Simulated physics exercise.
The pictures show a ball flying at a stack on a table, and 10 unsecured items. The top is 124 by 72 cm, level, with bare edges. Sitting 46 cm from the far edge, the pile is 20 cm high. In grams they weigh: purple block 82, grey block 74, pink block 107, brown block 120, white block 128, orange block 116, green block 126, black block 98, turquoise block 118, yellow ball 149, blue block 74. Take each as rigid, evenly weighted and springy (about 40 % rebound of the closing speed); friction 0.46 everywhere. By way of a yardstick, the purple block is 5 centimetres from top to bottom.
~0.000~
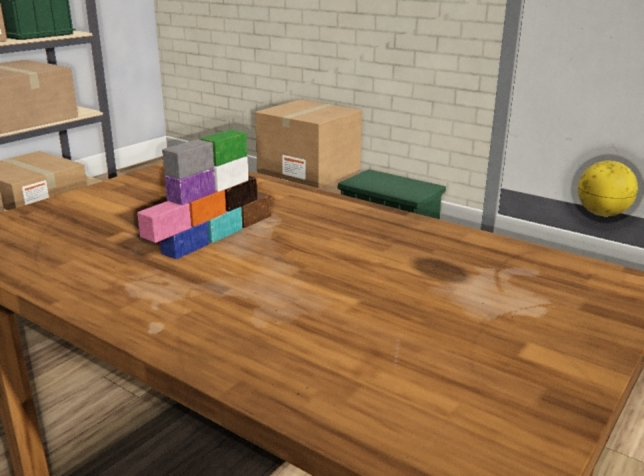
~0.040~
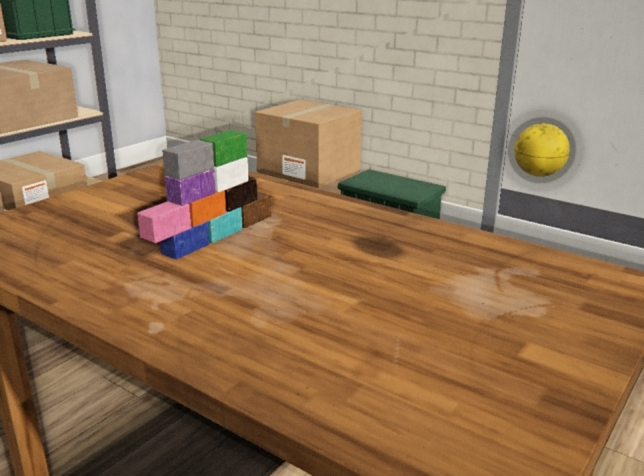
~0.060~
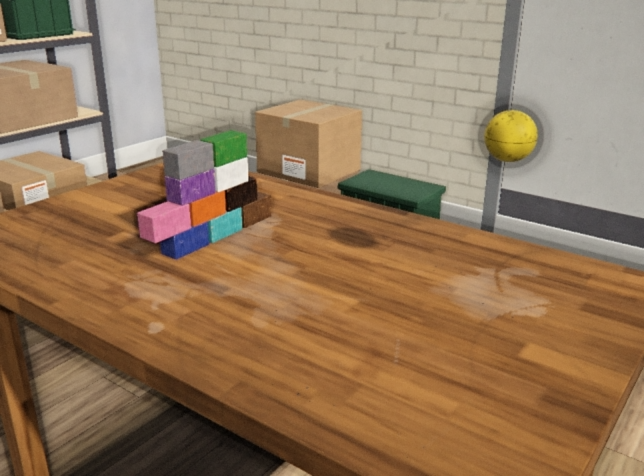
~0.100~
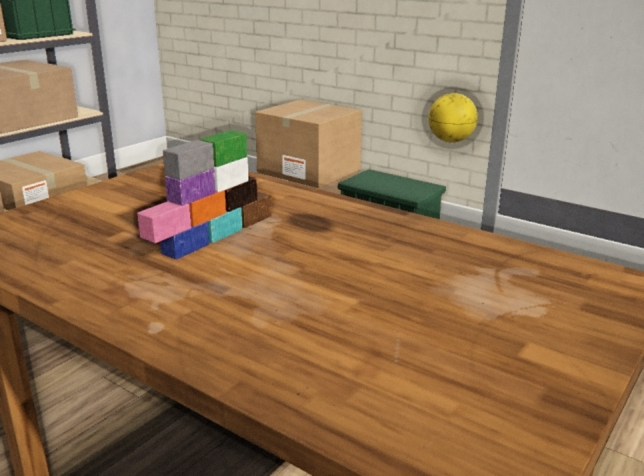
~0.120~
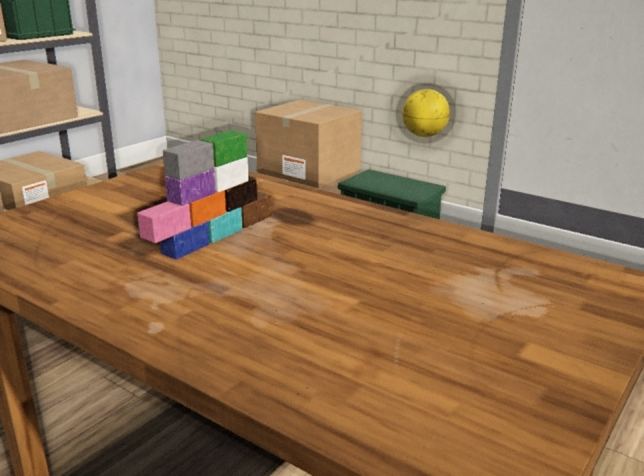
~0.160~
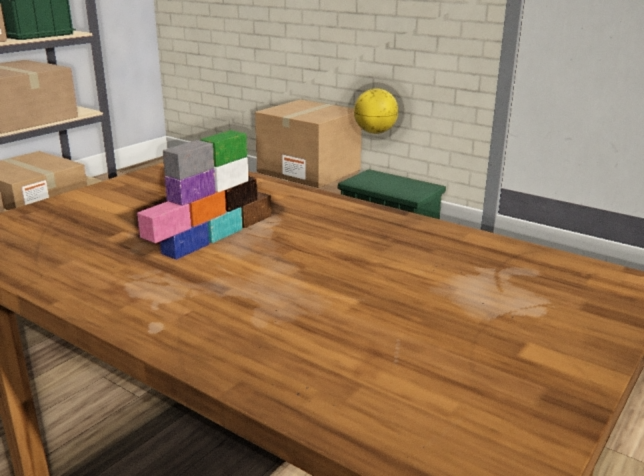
A yellow ball flies leftward through the air above a table holding stacked colourful blocks.
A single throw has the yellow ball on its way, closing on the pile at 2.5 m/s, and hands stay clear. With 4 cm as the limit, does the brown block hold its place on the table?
It stays near where it started.
Around 0.36 s, yellow ball near (204, 174).
Around 0.56 s, yellow ball near (119, 158).
Around 0.76 s, yellow ball near (71, 240).
Around 0.96 s, yellow ball near (40, 297).
Finally (1.0 s), all 10 still in place (within 4 cm). Final places as that camera would see them, brown block near (251, 209).
